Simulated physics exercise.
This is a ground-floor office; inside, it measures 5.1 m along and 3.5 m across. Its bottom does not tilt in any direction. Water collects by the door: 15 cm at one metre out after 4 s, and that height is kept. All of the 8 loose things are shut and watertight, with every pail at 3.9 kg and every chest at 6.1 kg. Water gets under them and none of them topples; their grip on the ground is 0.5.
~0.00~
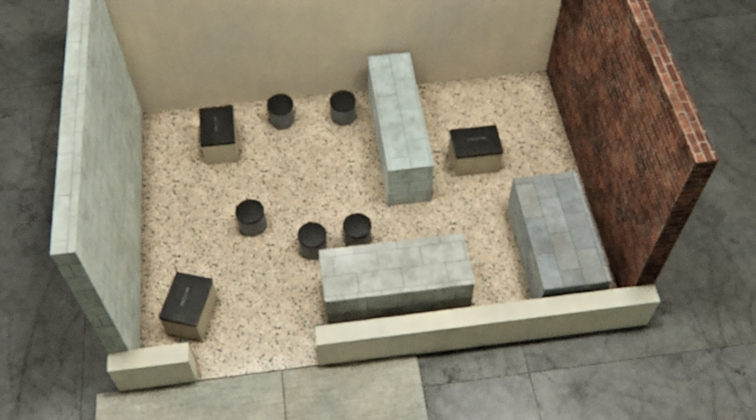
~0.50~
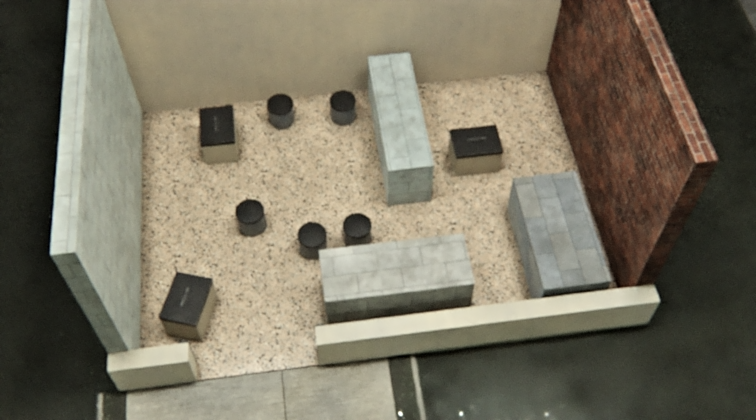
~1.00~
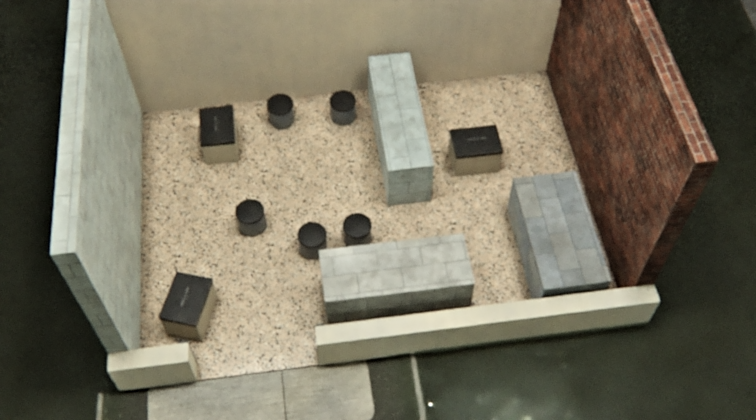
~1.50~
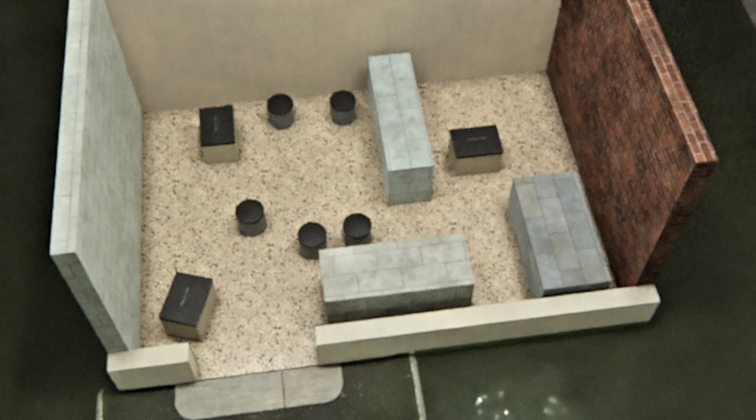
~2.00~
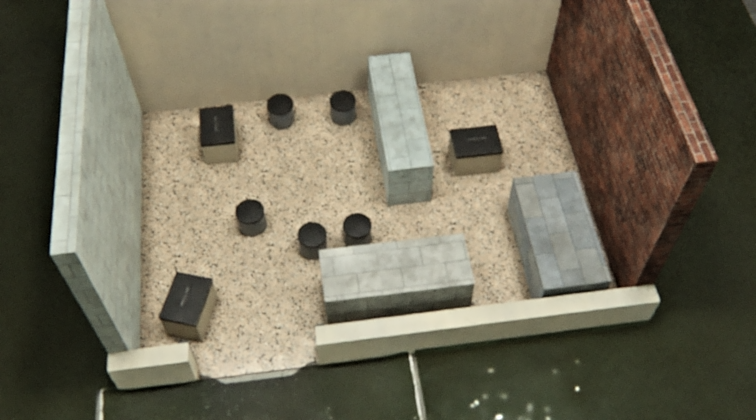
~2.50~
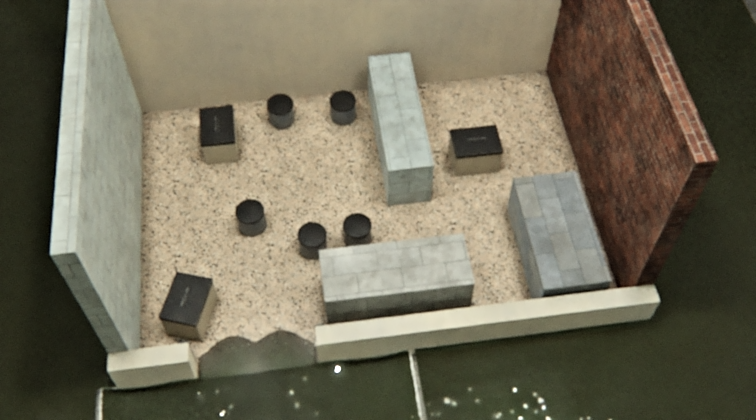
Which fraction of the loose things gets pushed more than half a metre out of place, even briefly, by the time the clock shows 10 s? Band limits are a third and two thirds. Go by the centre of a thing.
One third up to two thirds.
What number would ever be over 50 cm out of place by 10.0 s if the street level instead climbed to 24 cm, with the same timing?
The answer would then be 3.
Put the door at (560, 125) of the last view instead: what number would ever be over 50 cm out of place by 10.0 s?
1.
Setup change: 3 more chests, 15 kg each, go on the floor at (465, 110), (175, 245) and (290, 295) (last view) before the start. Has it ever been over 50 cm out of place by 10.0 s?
One: Within it. Two: Beyond it. Three: Beyond it.
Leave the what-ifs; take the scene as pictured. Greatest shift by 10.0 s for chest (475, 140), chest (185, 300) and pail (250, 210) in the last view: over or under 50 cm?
Within, within, beyond.
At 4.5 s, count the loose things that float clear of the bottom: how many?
It comes to 0.
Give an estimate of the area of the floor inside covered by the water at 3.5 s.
About 1.5 m2 is covered.
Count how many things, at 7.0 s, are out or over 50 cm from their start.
By my tally, 2.
After 3.5 s 0 of 8 are over 50 cm from their spots; 0 afloat.
After 4.5 s 0 of 8 are over 50 cm from their spots; 0 afloat.
After 7.0 s 2 of 8 are over 50 cm from their spots; 3 afloat.
After 10.0 s 5 of 8 are over 50 cm from their spots, and 5 have been at some point; 5 afloat.
